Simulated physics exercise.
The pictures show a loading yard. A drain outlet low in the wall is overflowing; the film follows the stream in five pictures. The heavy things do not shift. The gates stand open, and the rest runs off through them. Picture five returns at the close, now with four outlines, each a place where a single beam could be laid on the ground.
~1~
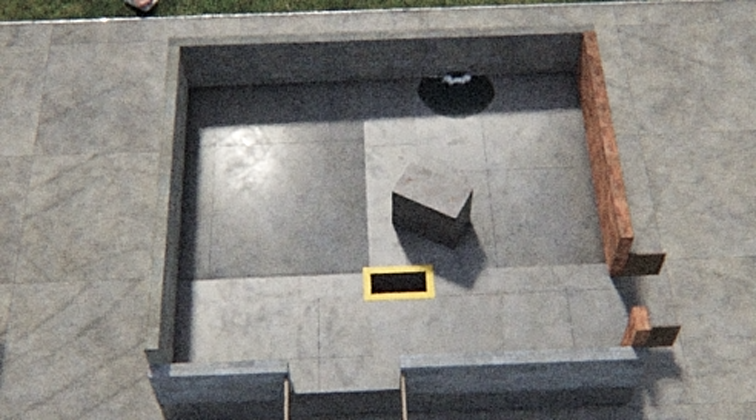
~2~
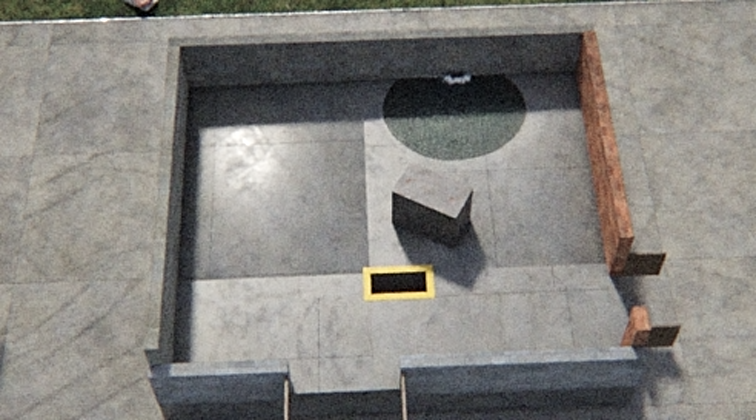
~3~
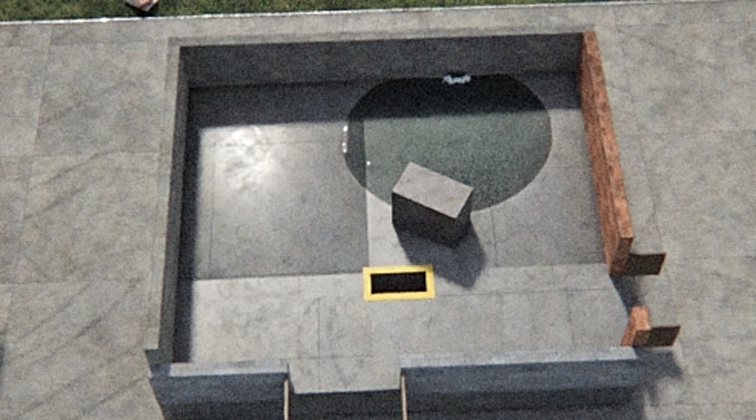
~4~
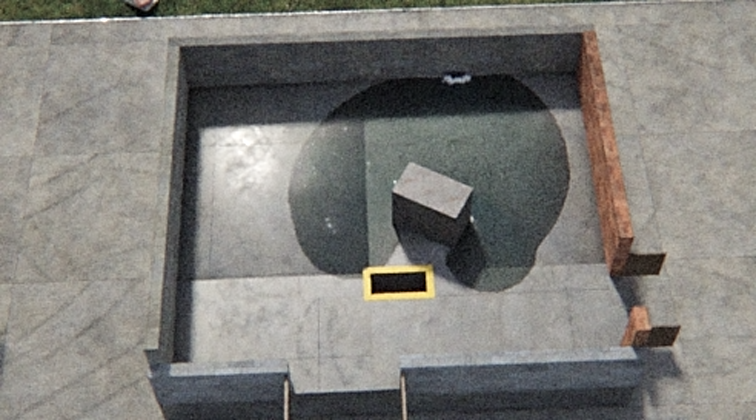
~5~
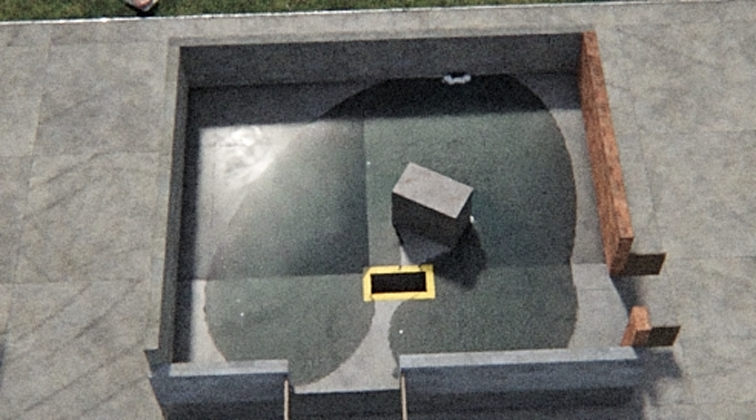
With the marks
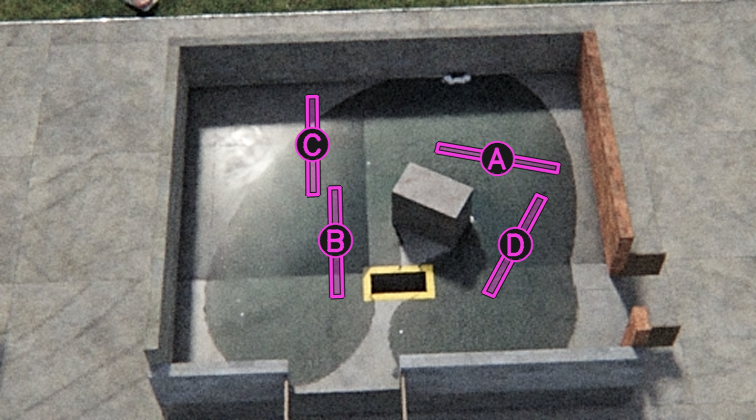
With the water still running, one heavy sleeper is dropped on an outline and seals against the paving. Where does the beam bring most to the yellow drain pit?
B.
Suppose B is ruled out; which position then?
It is D.
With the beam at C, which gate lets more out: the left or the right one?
More leaves on the left.
On the marked copy, A from (437, 147) to (558, 168); B from (337, 296) to (334, 187); C from (313, 194) to (312, 96); D from (488, 294) to (541, 196).
If A is chosen, about 5 % of the stream runs into the yellow drain pit, about 93 % out by the gates.
If B is chosen, about 17 % of the stream runs into the yellow drain pit, about 78 % out by the gates.
If C is chosen, about 6 % of the stream runs into the yellow drain pit, about 92 % out by the gates.
If D is chosen, about 11 % of the stream runs into the yellow drain pit, about 86 % out by the gates.
